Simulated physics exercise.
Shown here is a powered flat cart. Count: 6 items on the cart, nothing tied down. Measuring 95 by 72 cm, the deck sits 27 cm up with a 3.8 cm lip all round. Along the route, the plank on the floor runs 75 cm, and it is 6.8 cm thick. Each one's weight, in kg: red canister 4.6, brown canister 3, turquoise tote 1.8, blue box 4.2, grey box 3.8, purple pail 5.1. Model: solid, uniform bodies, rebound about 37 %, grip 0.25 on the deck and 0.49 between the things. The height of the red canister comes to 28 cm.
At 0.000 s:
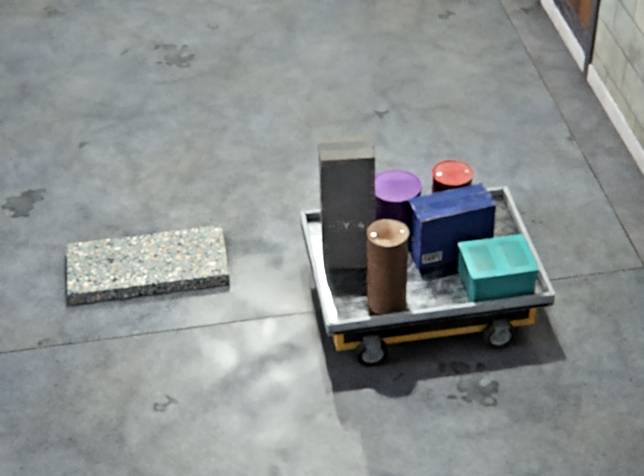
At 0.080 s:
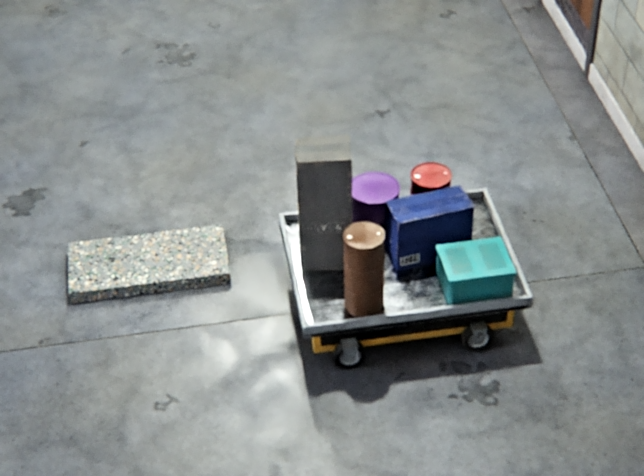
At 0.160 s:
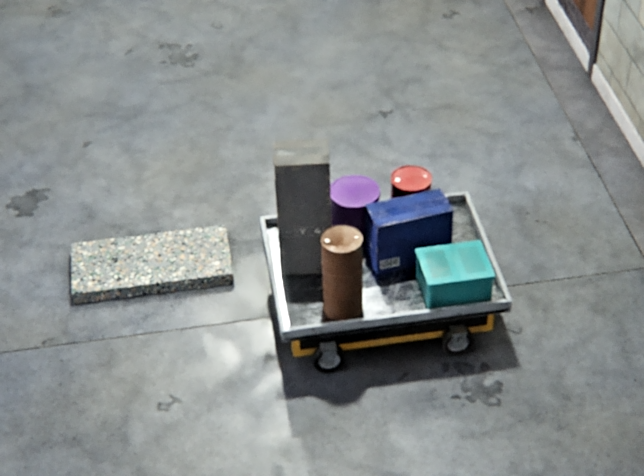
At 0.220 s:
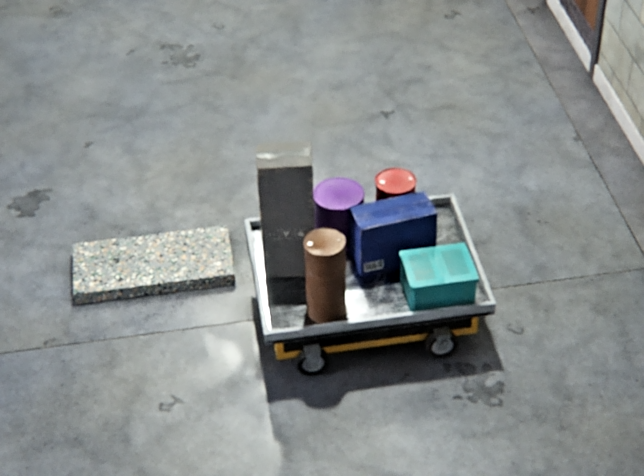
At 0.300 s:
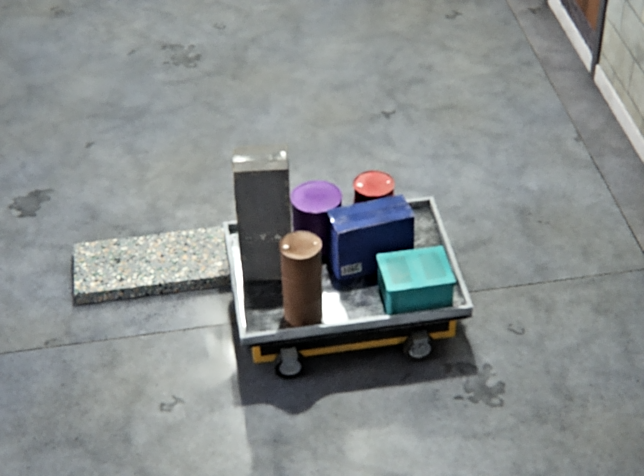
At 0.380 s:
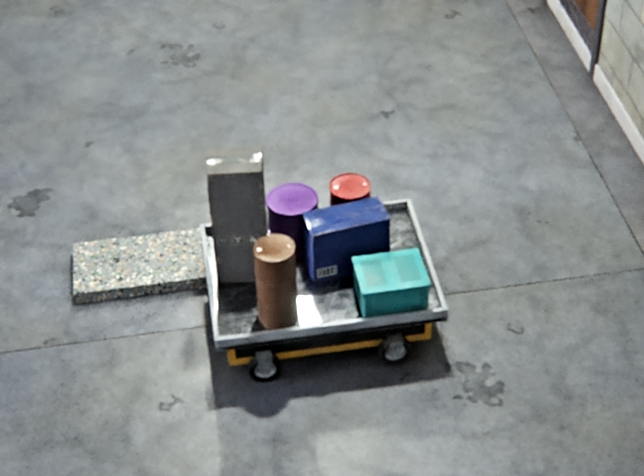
At the start, a flat cart carrying six items, including a tall grey box, a brown canister, a blue box and a turquoise tote, stands to the right of a speckled plank on a concrete floor. The cart rolls steadily left, its load staying in place, until its left side overlaps the plank's right end in view.
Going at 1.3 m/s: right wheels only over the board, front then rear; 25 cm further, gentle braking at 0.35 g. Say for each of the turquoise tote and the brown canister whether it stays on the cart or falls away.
The turquoise tote stays; the brown canister falls away.
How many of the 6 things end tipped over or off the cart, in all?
That makes 2.
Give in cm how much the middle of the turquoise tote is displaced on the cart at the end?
I'd say about 12 cm between start and finish.
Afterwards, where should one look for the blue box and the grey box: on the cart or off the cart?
Blue box: In bounds; grey box: Out of bounds.
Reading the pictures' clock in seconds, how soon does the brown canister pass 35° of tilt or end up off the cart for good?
I'd say around the 0.9 s mark.
Around 0.98 s, 127 cm covered; brown canister at 42° to upright near (105, 322); turquoise tote at 10° to upright near (206, 302); grey box at 53° to upright.
Around 1.68 s, 218 cm covered; brown canister now off the cart; turquoise tote shifted 2 cm; grey box on its side.
Finally (3.0 s), off the cart, brown canister and grey box; not toppled but over 10 cm from the start, red canister, turquoise tote and purple pail; blue box still in place (within 10 cm).
